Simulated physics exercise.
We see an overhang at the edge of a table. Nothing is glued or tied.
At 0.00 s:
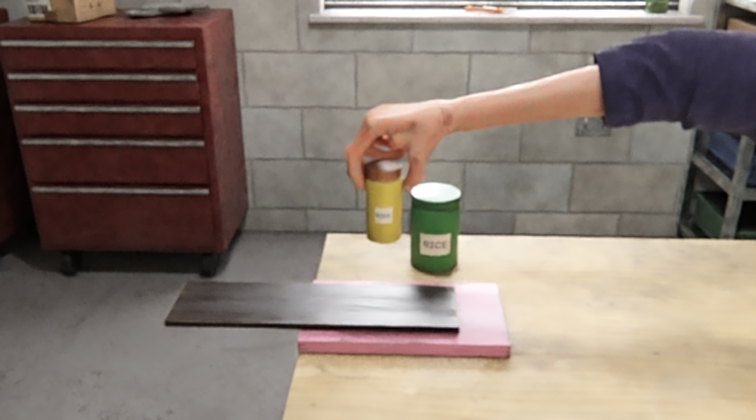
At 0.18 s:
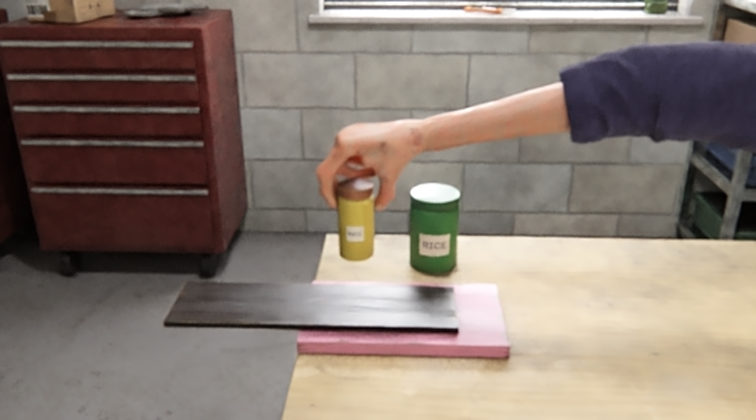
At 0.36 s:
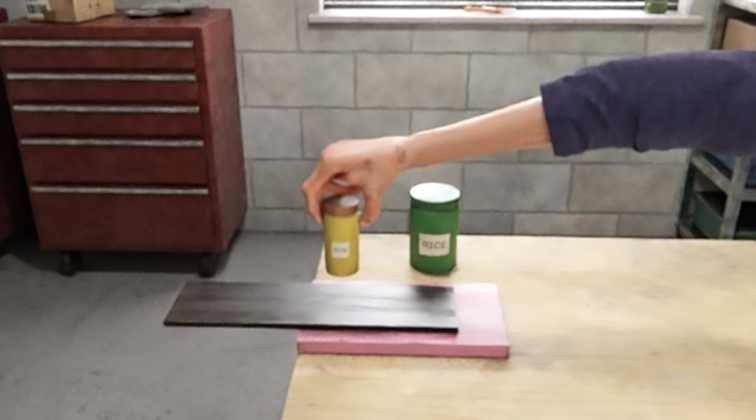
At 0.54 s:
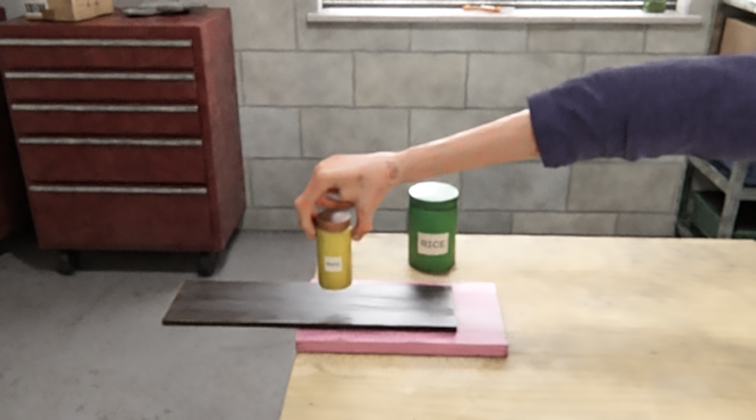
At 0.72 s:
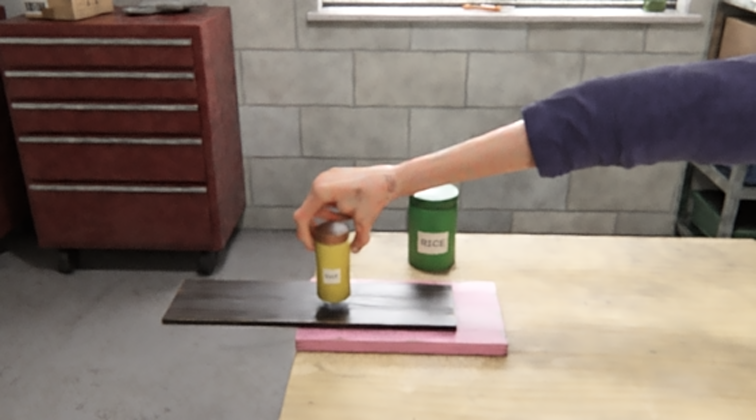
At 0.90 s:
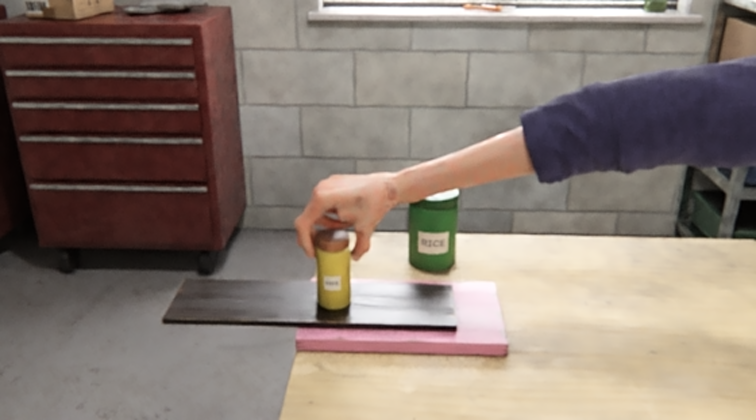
At the start, a hand holds a yellow shaker in the air beside a green jar, behind a black board that lies on a pink slab and juts past the table's left edge. The hand moves the shaker left and lowers it, then sets it upright on the board, still gripping it.
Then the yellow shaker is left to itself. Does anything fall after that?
In the end the board keeps its balance.
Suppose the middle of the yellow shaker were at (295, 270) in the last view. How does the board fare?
Then it keeps its balance.
By 1.50 s, things are still on the move.
By 2.40 s, as before.
By 3.10 s, all is still.
When it is over (3.5 s), all 4 as before. End places, in pixels of the last picture, yellow shaker near (334, 269). The board stays on the table.
